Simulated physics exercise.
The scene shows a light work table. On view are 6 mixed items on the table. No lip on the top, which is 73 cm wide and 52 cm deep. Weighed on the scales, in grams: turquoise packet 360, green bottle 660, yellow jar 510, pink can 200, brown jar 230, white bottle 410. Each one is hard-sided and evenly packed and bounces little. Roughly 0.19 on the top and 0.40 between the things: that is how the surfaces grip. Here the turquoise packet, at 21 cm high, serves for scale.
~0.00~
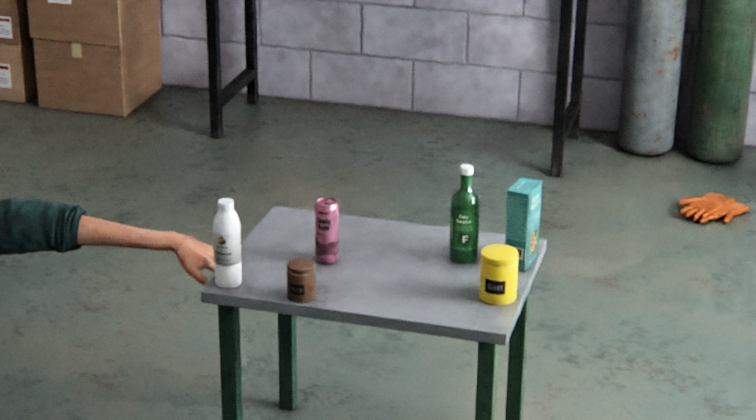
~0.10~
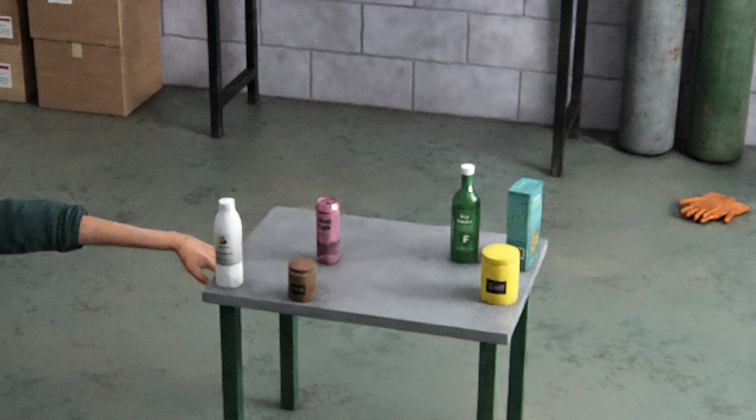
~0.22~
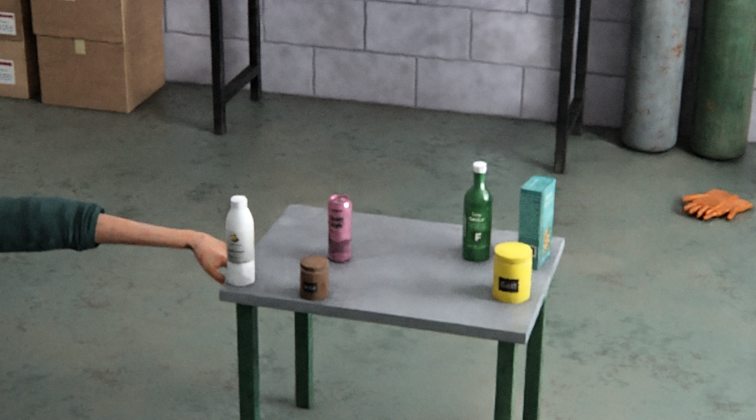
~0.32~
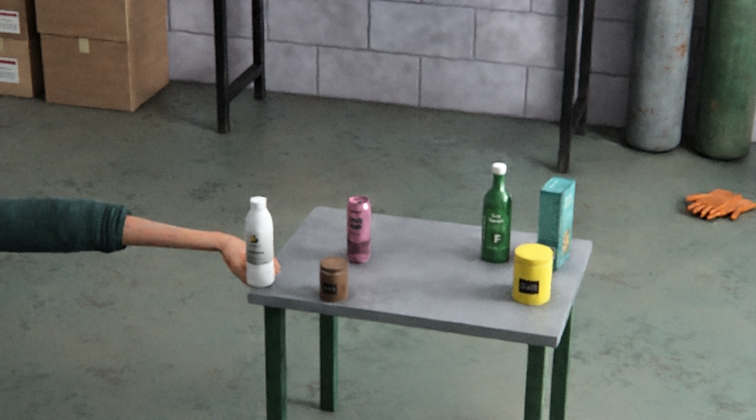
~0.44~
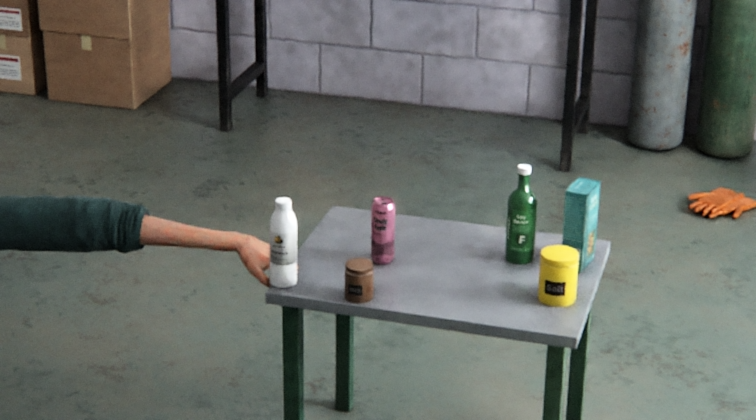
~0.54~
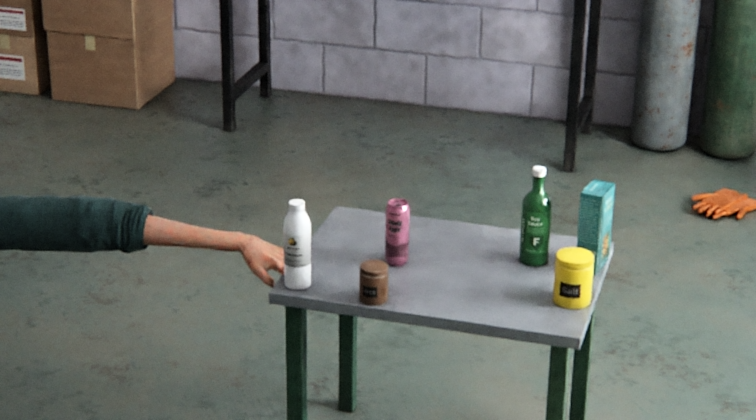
The grey table slides right, carrying six items, as a hand pushes the white bottle.
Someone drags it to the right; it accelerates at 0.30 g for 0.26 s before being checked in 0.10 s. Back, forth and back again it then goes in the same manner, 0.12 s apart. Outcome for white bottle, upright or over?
Most likely it never goes over.
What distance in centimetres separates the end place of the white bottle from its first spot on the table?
Net distance near 8 cm.
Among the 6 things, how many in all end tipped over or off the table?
I get 2.
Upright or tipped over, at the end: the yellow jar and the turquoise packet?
Well, the yellow jar tumbles down, and the turquoise packet tumbles down.
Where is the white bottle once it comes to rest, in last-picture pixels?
Near (271, 240).
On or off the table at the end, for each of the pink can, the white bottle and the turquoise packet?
The pink can is still on the table; the white bottle is still on the table; the turquoise packet ends off the table.
Around 0.84 s, table shifted 2 cm; turquoise packet and yellow jar now off the table; white bottle shifted 9 cm near (283, 242); pink can shifted 10 cm.
Around 1.04 s, white bottle shifted 6 cm near (264, 239); pink can shifted 7 cm; brown jar shifted 7 cm.
Around 1.34 s, table shifted 13 cm.
Around 1.74 s, table shifted 6 cm; white bottle shifted 9 cm near (302, 244); pink can shifted 11 cm; brown jar shifted 10 cm.
Finally (2.5 s), off the table and tipped over, turquoise packet and yellow jar; not toppled but over 5 cm from the start, green bottle, pink can, brown jar and white bottle. In the last view, white bottle near (271, 240).
